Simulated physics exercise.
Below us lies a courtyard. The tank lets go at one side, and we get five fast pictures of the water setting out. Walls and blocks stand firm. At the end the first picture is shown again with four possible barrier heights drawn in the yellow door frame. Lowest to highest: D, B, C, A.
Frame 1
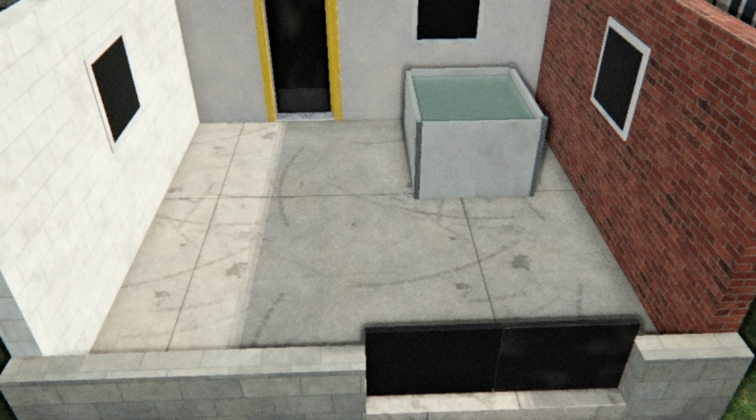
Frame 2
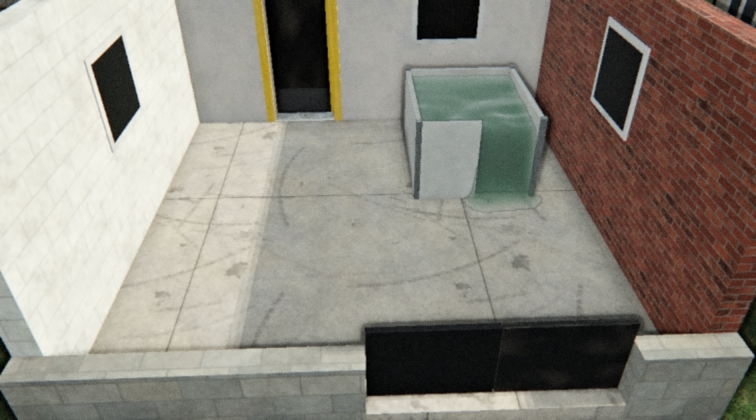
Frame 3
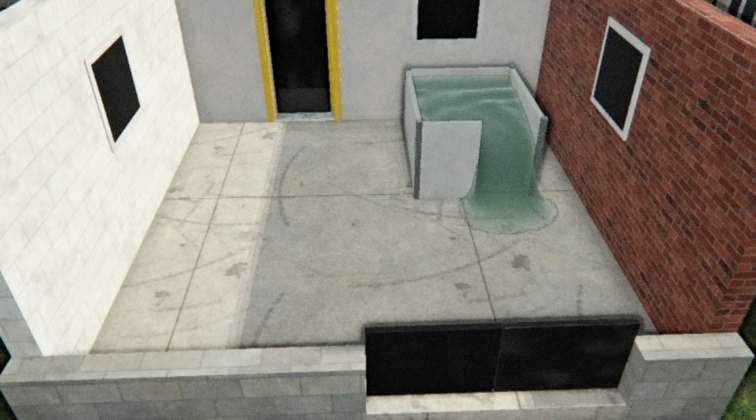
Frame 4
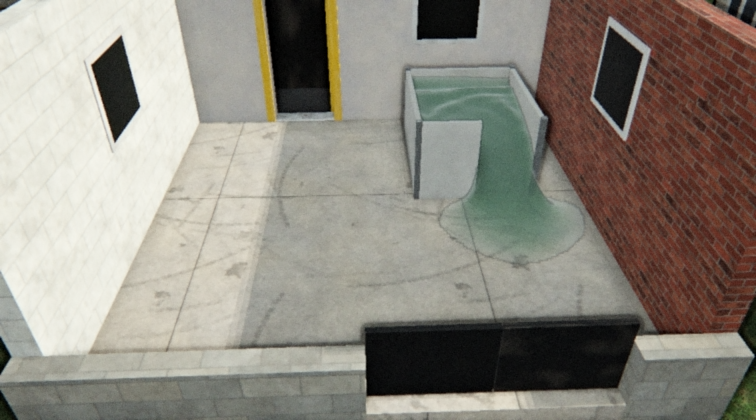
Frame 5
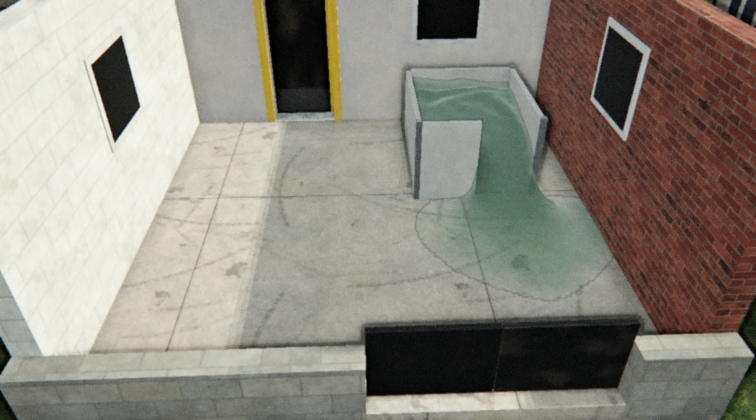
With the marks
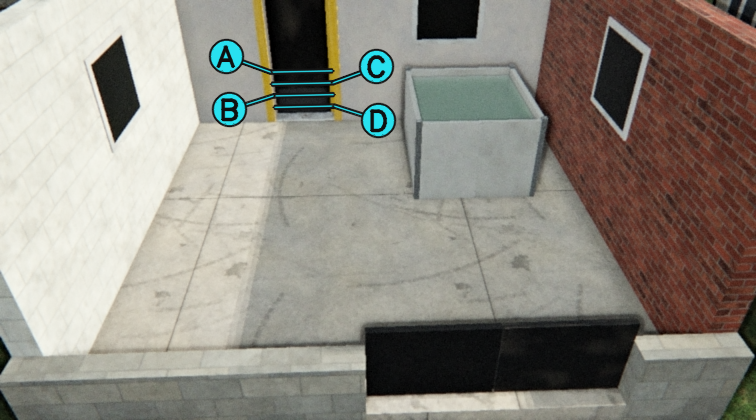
Green water pours from an opening in the tank and spreads across the courtyard floor.
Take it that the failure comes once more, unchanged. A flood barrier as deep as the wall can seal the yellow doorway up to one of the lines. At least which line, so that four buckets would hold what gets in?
Height D just does it.
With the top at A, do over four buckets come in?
No, not at all.
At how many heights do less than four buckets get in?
All of them.
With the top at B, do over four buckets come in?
No.
On the marked copy, A at (301, 71); B at (303, 95); C at (302, 83); D at (304, 106); from the bottom up D, B, C, A.
With A, nothing gets over.
With B, nothing gets over.
With C, nothing gets over.
With D, nothing gets over.
